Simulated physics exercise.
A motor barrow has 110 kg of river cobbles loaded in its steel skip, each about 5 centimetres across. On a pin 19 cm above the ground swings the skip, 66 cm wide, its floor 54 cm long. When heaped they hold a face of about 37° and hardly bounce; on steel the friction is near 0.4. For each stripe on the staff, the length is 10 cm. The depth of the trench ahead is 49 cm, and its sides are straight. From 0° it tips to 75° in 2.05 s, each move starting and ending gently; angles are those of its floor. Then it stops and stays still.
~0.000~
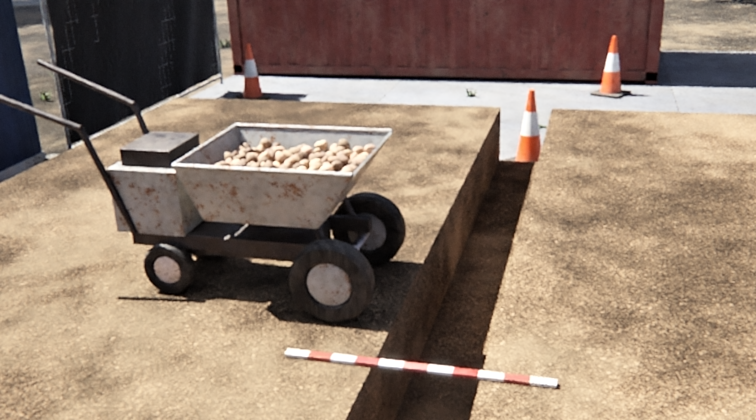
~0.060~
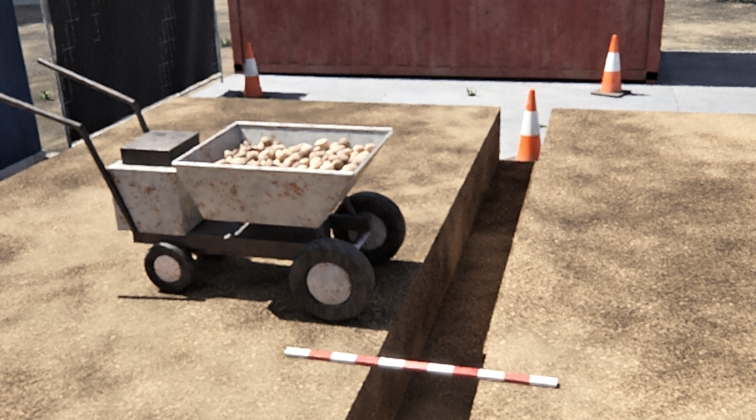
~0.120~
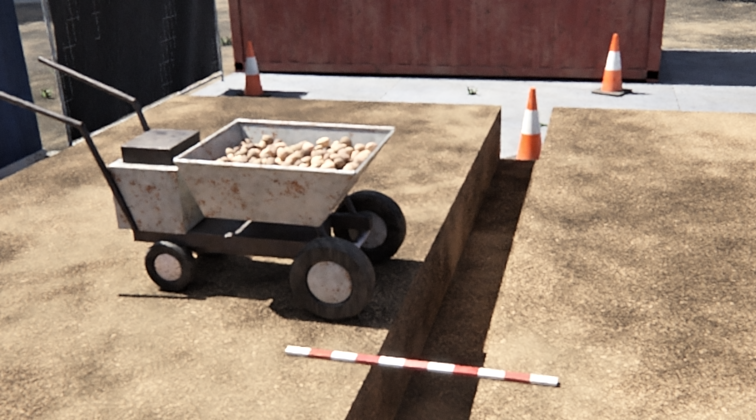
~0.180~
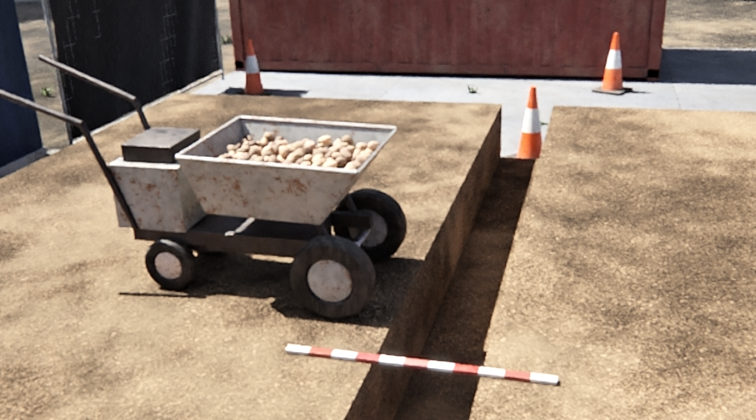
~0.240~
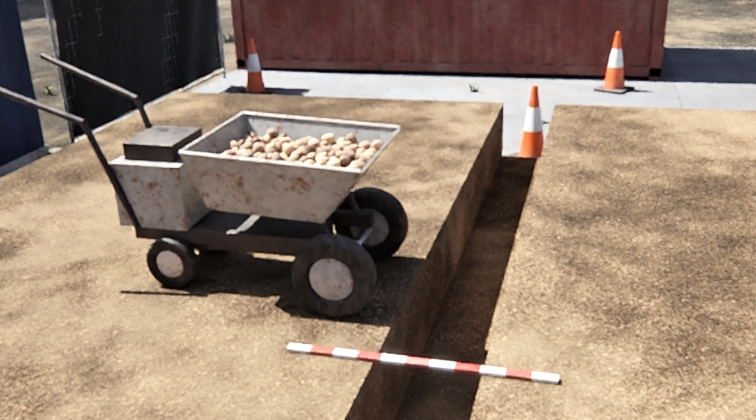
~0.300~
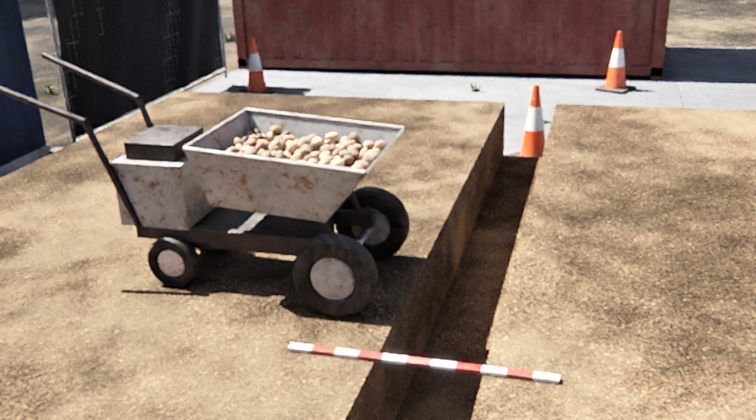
A pale, rust-stained skip full of round stones on a small four-wheeled barrow tilted very slightly, its back end rising a little, while the barrow stayed put beside a trench near orange cones.
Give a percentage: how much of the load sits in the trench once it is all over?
63 %.
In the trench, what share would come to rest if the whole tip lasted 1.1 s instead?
Then roughly 50 percent.
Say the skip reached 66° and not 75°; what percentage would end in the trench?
Then about 70 per cent.
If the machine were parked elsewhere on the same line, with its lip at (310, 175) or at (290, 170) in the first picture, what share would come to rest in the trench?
That gives roughly 100 per cent and roughly 100 per cent.
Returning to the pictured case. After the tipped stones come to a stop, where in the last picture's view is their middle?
The stones end up centred near (488, 368).
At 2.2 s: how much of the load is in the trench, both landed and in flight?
About 30%.
After 1.5 s the floor is at 63°; 99 % in the skip, 1 % in the trench; the foremost stones are at (468, 231).
After 2.2 s the floor is at 75°; 39 % in the skip, 31 % in the trench, 29 % past the trench; the foremost stones are at (602, 305).
After 2.5 s the floor is at 75°; 15 % in the skip, 47 % in the trench, 38 % past the trench; the foremost stones are at (656, 285).
After 4.4 s the floor is at 75°; 0 % in the skip, 63 % in the trench, 37 % past the trench; the foremost stones are at (674, 280).
